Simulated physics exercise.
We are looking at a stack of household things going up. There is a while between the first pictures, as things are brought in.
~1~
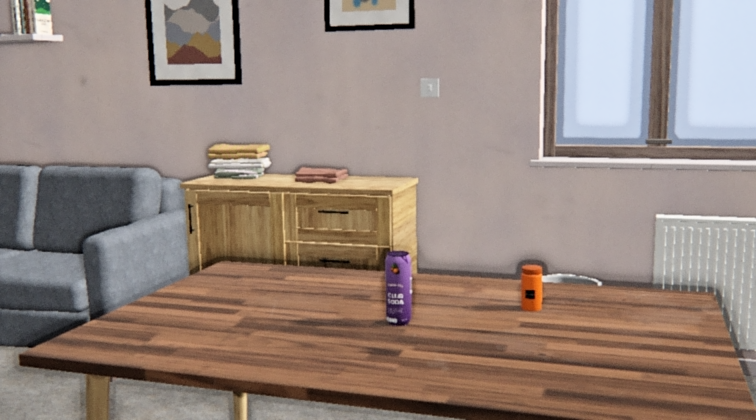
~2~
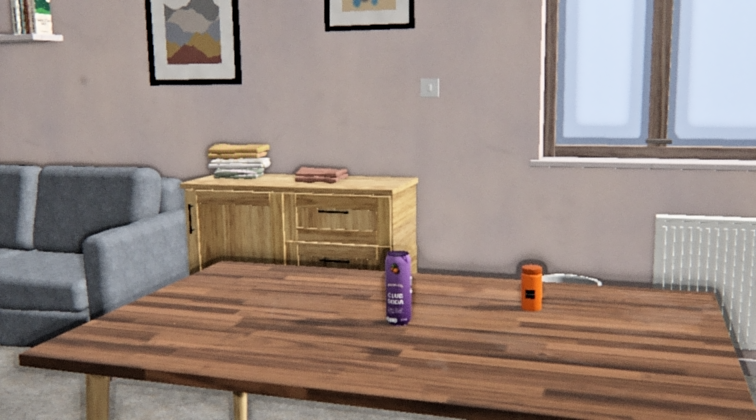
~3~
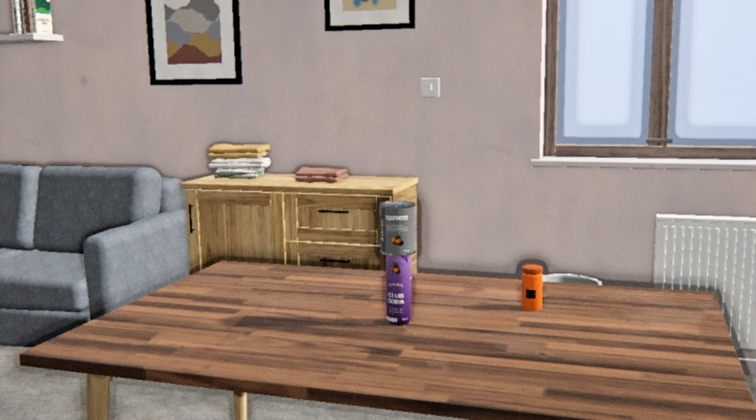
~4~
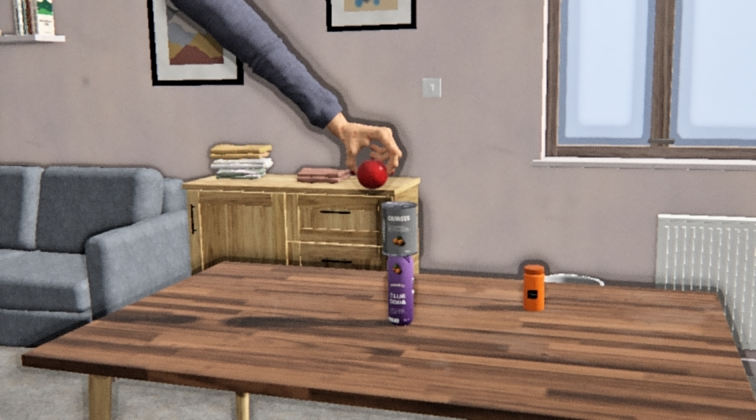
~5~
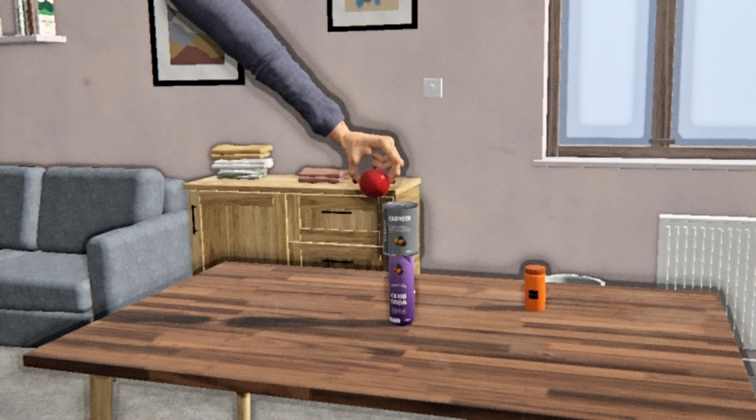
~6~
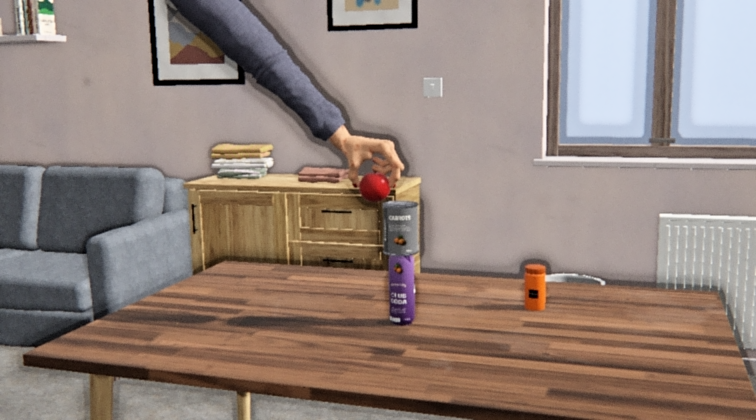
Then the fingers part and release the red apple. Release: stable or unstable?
My guess is the pile will not stay put.
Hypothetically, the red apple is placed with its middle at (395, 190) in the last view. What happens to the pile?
Then it stays up.
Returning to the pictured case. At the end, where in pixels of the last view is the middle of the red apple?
Look near (345, 303) in the final picture.
Then, 0.30 s on from there, red apple now fallen.
Then, 0.40 s on from there, things are still on the move.
Then, 0.50 s on from there, as before.
In the end, fallen, red apple; the other 3 unmoved. At the end, from the last picture's camera, red apple near (345, 303). The pile comes apart.
